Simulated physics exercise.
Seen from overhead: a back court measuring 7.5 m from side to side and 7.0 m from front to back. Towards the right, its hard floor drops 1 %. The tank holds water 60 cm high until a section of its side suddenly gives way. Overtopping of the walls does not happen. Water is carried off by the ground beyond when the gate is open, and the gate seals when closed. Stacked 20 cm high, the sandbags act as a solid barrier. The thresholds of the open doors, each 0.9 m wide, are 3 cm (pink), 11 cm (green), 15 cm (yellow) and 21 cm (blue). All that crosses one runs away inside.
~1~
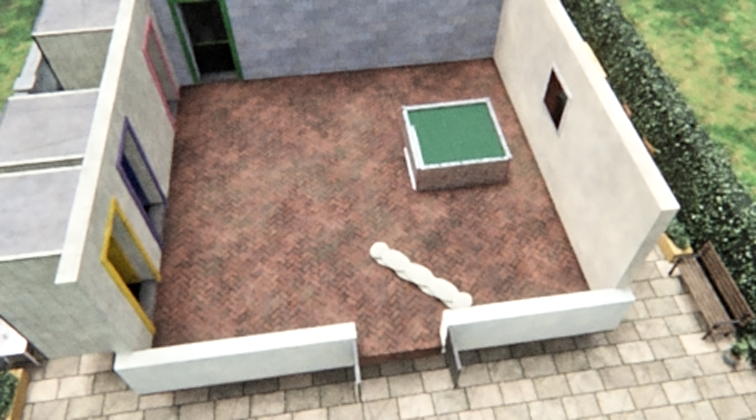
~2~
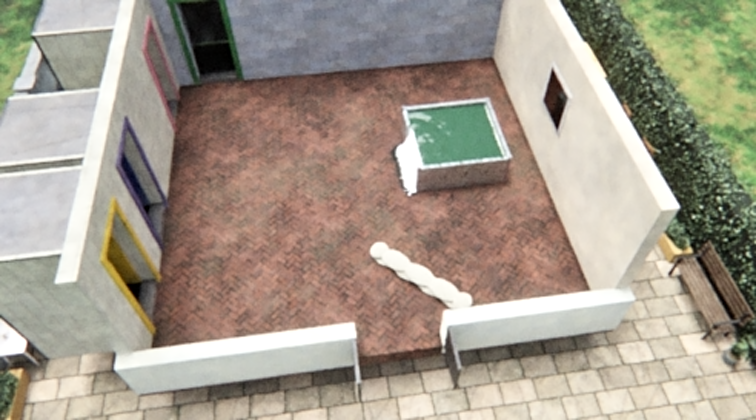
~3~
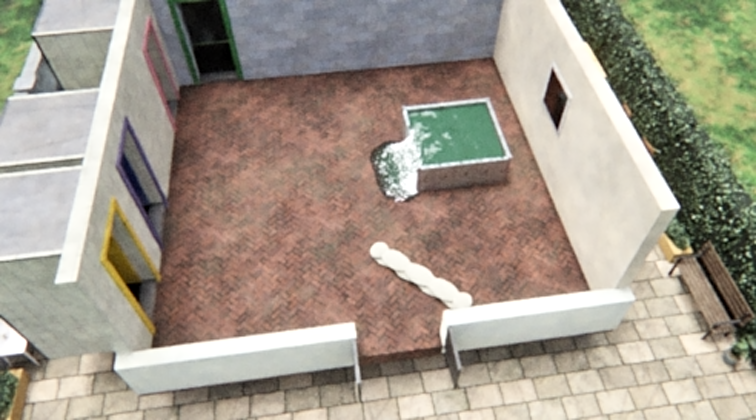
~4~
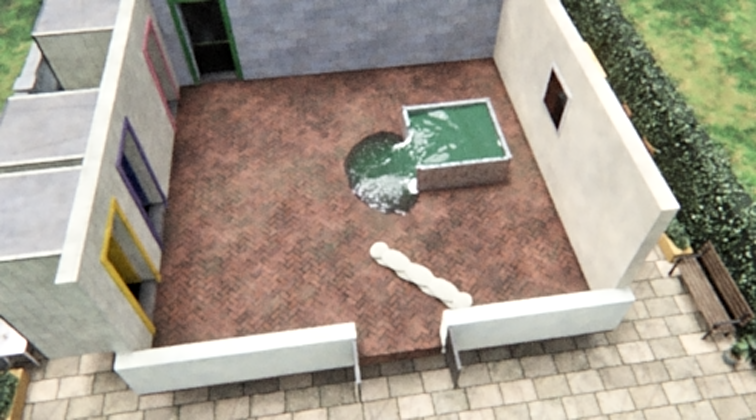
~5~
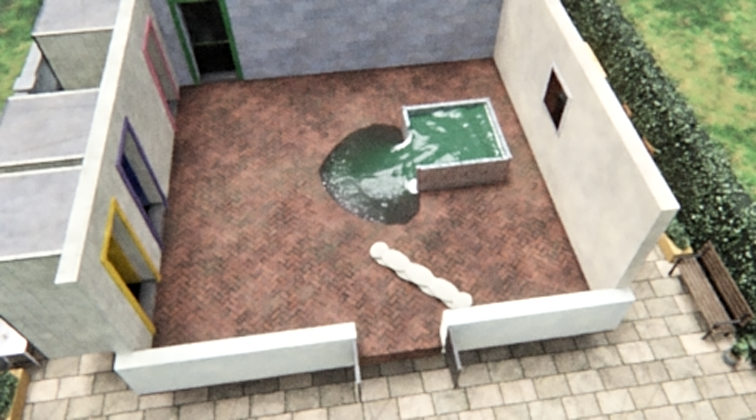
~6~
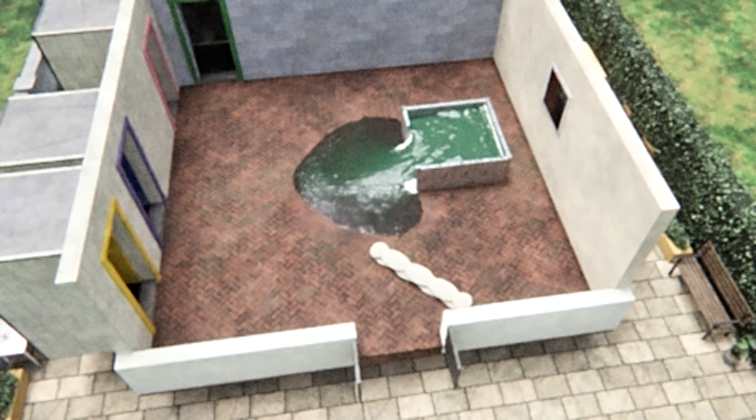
In a walled brick courtyard seen from above, a raised tank of still green water stands near a twisted white barrier. Water begins pouring from the tank's left side, splashing onto the bricks, then spreads leftward and toward the front in a widening, dark, rounded pool.
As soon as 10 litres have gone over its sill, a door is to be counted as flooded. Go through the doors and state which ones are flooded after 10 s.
Going through them: The pink door counts as flooded; the green door does not count as flooded; the yellow door does not count as flooded; the blue door does not count as flooded.
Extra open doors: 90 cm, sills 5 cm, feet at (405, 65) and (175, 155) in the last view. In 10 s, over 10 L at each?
Order as listed: Respected and surpassed.
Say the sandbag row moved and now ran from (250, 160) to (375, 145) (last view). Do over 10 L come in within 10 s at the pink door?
Note, pink vs limit: Lower.
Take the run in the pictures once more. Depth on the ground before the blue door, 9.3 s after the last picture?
Roughly 2.0 centimetres.
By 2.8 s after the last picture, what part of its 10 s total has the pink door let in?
Share: ~ 20 %.
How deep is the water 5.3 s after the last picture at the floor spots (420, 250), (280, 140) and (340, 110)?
Roughly 1, 2 and 1 cm, in turn.
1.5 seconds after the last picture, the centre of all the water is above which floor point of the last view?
Roughly (361, 175).
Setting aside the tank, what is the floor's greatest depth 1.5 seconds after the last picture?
I'd say near 18 centimetres.
Then, 0.7 s after the last picture water covers 25 % of the floor and is deepest (28 cm) near (405, 178); pink door not reached, green door not reached, yellow door not reached, blue door not reached.
Then, 1.5 s after the last picture water covers 40 % of the floor and is deepest (18 cm) near (405, 178); pink door not reached, green door not reached, yellow door not reached, blue door 16 cm at the sill, 0 L in.
Then, 2.8 s after the last picture water covers 55 % of the floor and is deepest (24 cm) near (151, 359); pink door 8 cm at the sill, 9 L in, green door 6 cm at the sill, 0 L in, yellow door 10 cm at the sill, 0 L in, blue door 12 cm at the sill, 0 L in.
Then, 5.3 s after the last picture water covers 55 % of the floor and is deepest (9 cm) near (304, 274); pink door 6 cm at the sill, 32 L in, green door 7 cm at the sill, 1 L in, yellow door 7 cm at the sill, 0 L in, blue door 4 cm at the sill, 0 L in.
Then, 9.3 s after the last picture water covers 85 % of the floor and is deepest (8 cm) near (451, 331); pink door 3 cm at the sill, 45 L in, green door 3 cm at the sill, 1 L in, yellow door 2 cm at the sill, 0 L in, blue door 2 cm at the sill, 0 L in.
